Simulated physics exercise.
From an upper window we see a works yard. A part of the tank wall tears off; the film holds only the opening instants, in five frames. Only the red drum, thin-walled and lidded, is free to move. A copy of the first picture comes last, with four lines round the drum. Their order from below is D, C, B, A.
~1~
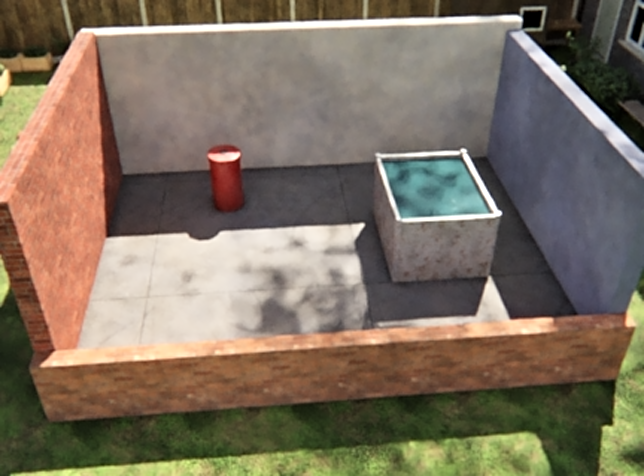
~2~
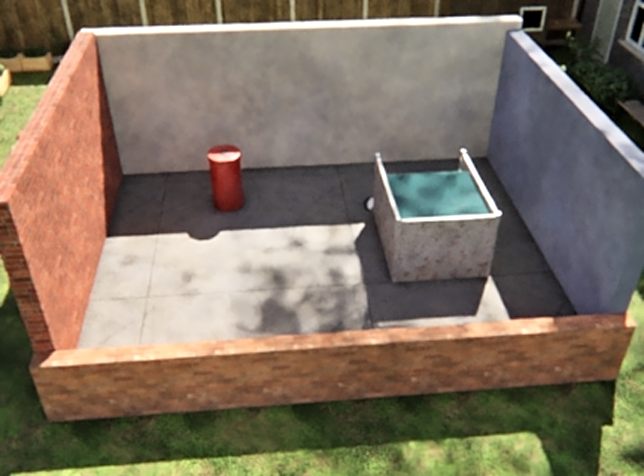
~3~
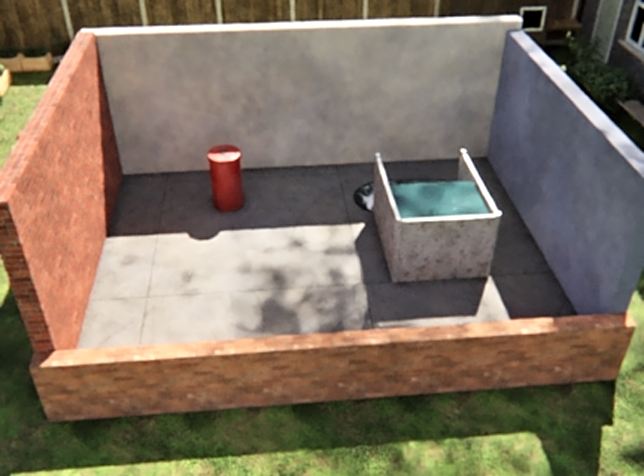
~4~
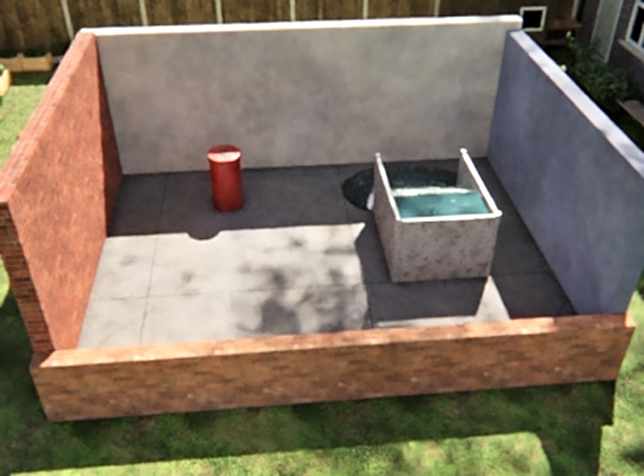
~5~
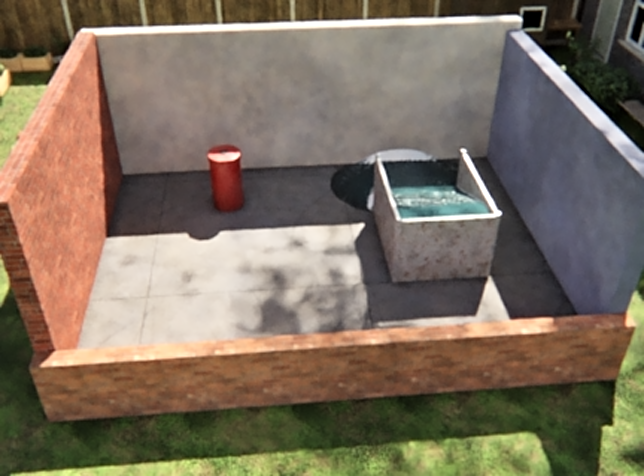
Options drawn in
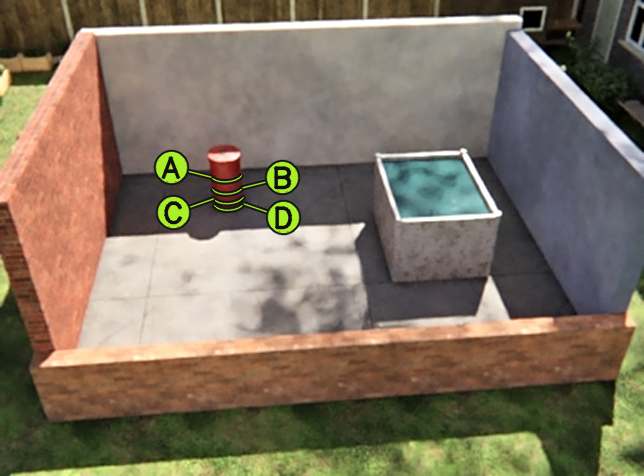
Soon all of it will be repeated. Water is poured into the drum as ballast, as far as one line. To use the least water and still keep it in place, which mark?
Go for B.
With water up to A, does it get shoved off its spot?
No, not at all.
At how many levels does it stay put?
Two of them.
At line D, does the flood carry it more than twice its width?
Yes, clearly.
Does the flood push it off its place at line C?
Yes.
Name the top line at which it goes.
That would be C.
On the marked copy, A at (226, 181); B at (227, 194); C at (228, 203); D at (229, 210); from the bottom up D, C, B, A.
If A is chosen, it does not move.
If B is chosen, it does not move.
If C is chosen, it is pushed about its own width away.
If D is chosen, it is pushed about 7 times its own width away.
